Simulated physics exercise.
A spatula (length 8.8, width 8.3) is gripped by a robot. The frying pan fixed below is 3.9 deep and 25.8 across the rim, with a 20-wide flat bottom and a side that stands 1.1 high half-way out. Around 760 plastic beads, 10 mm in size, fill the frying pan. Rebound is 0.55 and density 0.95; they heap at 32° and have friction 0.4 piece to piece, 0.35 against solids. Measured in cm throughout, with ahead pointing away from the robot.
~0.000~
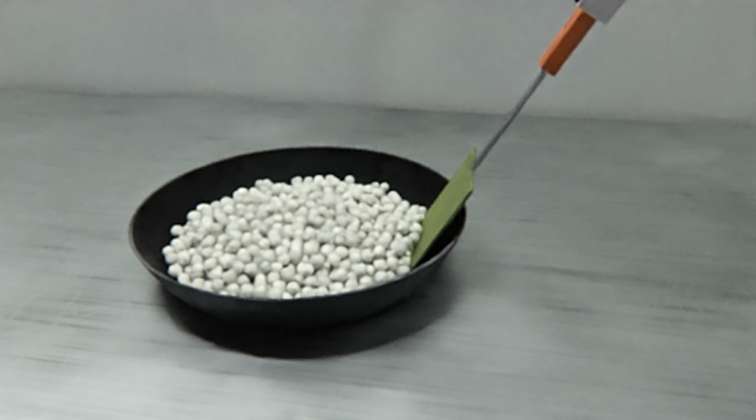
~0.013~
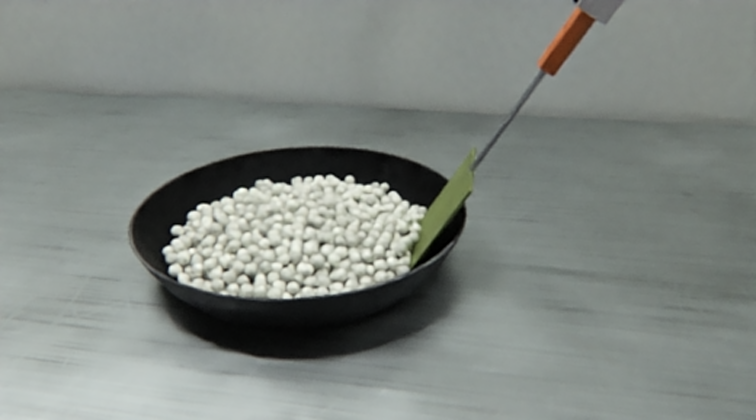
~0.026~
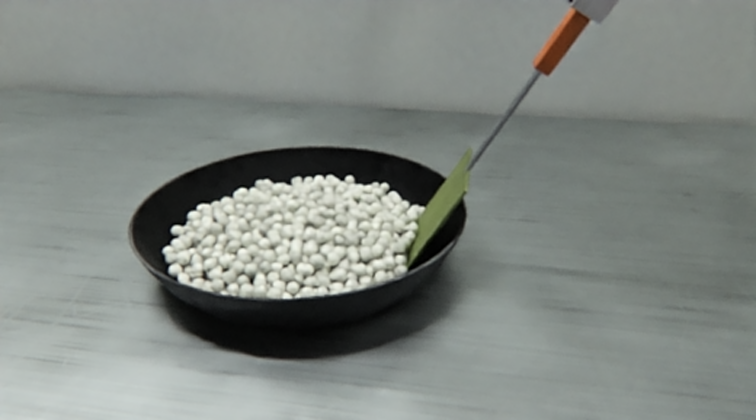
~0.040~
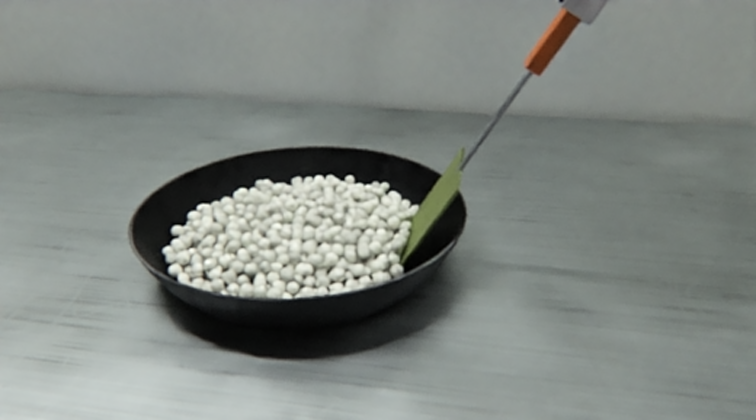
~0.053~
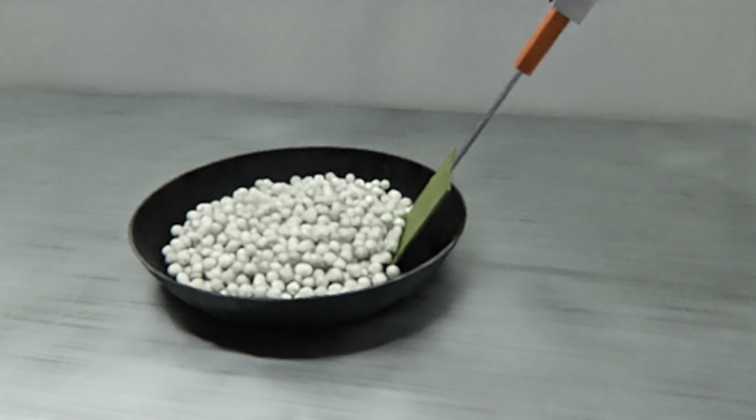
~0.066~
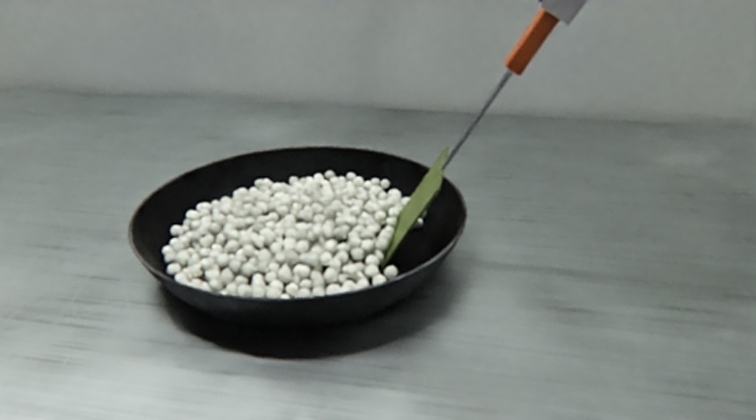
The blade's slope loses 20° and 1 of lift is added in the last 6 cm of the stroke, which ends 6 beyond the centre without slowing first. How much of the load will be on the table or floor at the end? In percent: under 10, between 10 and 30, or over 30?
Under 10 percent.
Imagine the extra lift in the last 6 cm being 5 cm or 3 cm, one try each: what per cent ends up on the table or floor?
0 and 0 per cent.
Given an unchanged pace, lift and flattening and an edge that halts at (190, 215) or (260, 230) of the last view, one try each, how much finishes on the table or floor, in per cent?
First try about 15 percent, second about 0 percent.
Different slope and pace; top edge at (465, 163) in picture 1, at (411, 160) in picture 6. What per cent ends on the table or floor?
0 %.
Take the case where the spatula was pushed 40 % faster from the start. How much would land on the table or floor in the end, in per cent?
Roughly 0 in a hundred.
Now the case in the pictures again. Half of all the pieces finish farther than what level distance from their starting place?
3 cm.
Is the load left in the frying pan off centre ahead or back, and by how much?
About 4.0 cm ahead.
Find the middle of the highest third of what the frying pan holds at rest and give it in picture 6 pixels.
I'd say around pixel (212, 209).
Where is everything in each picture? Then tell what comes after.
The first frame shows spatula top edge at (474, 168), sloping 60°; upper third of the load around (309, 228), from x 170 to 420, top at y 180; 758 in the frying pan.
The second frame shows spatula top edge at (473, 168), sloping 60°; upper third of the load around (309, 227), from x 170 to 420, top at y 180.
The third frame shows spatula top edge at (469, 168), sloping 60°; upper third of the load around (310, 227), from x 170 to 420, top at y 180.
The fourth frame shows spatula top edge at (461, 167), sloping 60°; upper third of the load around (319, 227), from x 170 to 420, top at y 180.
The fifth frame shows spatula top edge at (452, 167), sloping 60°; upper third of the load around (319, 225), from x 170 to 420, top at y 180.
The sixth frame shows spatula top edge at (443, 166), sloping 60°; upper third of the load around (318, 224), from x 170 to 420, top at y 175; 758 in the frying pan.
By 0.16 s, sloping 60°, highest piece 4 above the table; 758 in the frying pan.
By 0.26 s, sloping 51°, highest piece 4 above the table; 758 in the frying pan.
By 0.51 s, sloping 40°, highest piece 5 above the table; 754 in the frying pan, 3 on the table or floor, 1 on the blade or in flight.
By 1.56 s, sloping 40°, highest piece 5 above the table; 754 in the frying pan, 4 on the table or floor.
Final count, 754 in the frying pan, 4 on the table or floor. That is 1 % on the table or floor.
